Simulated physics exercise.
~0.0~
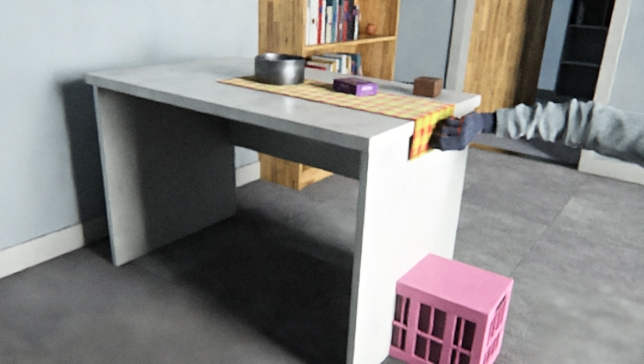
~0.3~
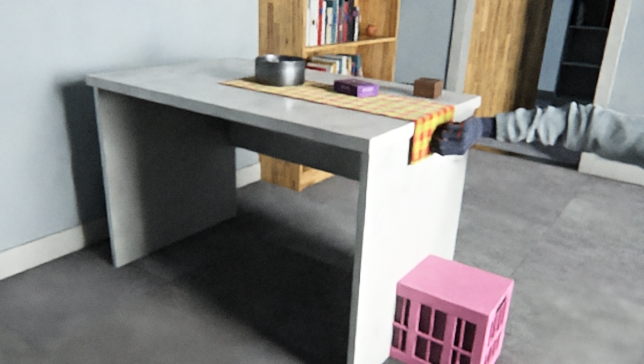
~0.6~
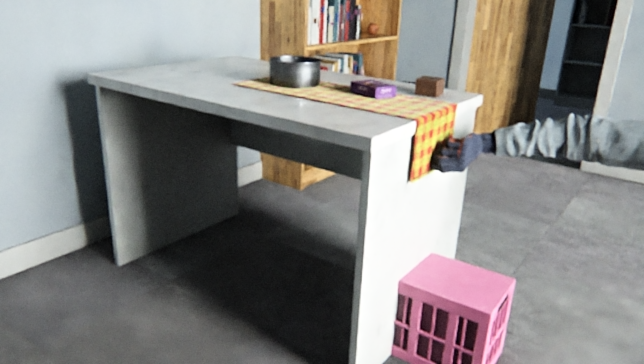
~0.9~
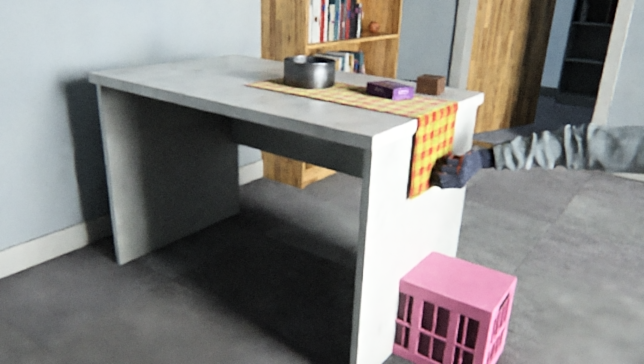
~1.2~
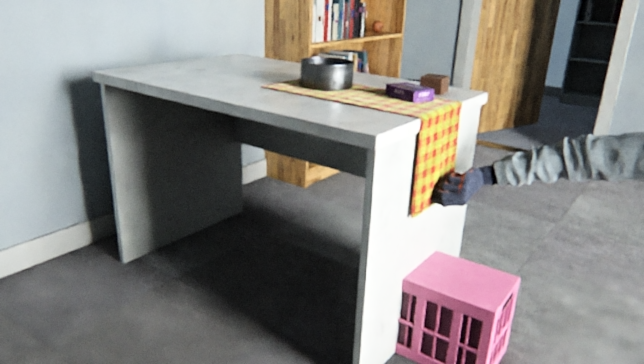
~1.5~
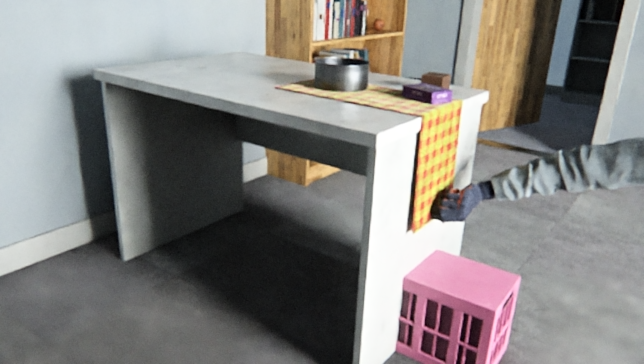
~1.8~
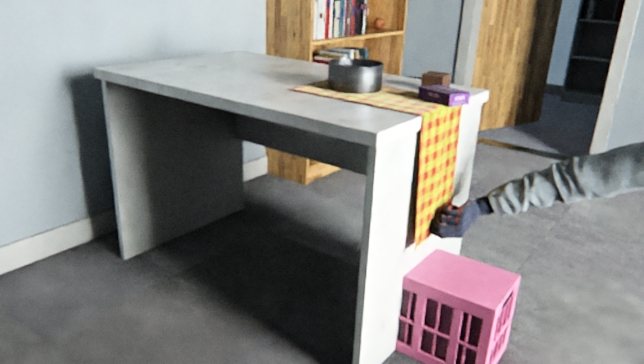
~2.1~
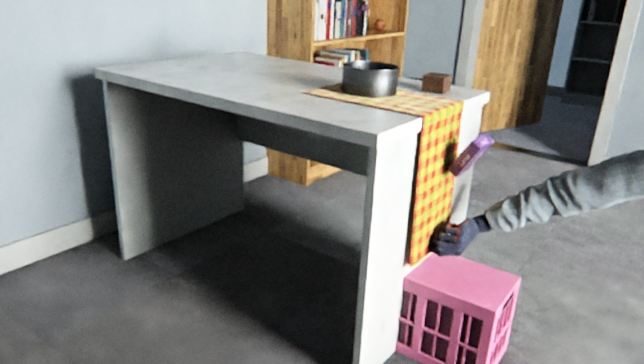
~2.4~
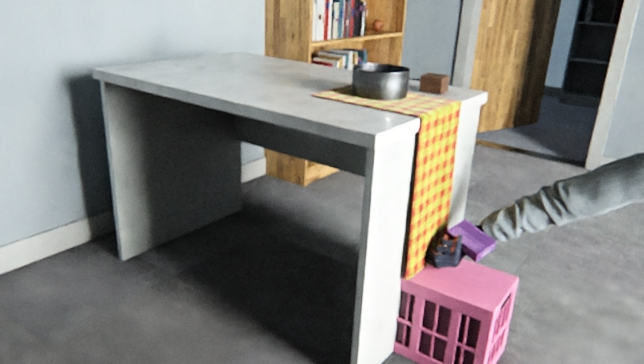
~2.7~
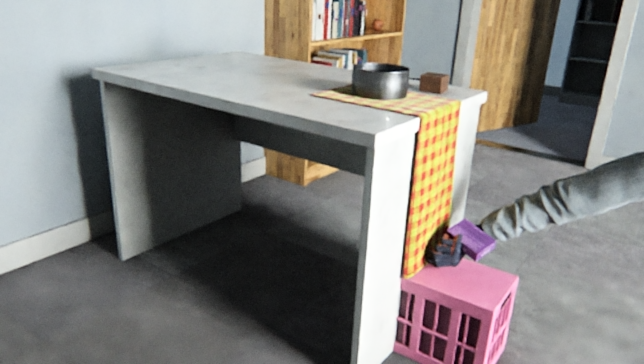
A gloved hand on a grey-sleeved arm reaches in from the right and grips the hanging end of a red and yellow checked cloth on a pale grey table, seen from slightly above in a gently swaying view. A dark pot and a purple packet sit on the cloth, a brown block stands near the right end, and a pink crate is on the floor below. The hand slowly draws the cloth downward, carrying pot and packet rightward while the block stays put. The packet tips over the edge and drops. Finally, the cloth's hem rests at the crate, the packet lies by the hand, and pot and block remain on the table.
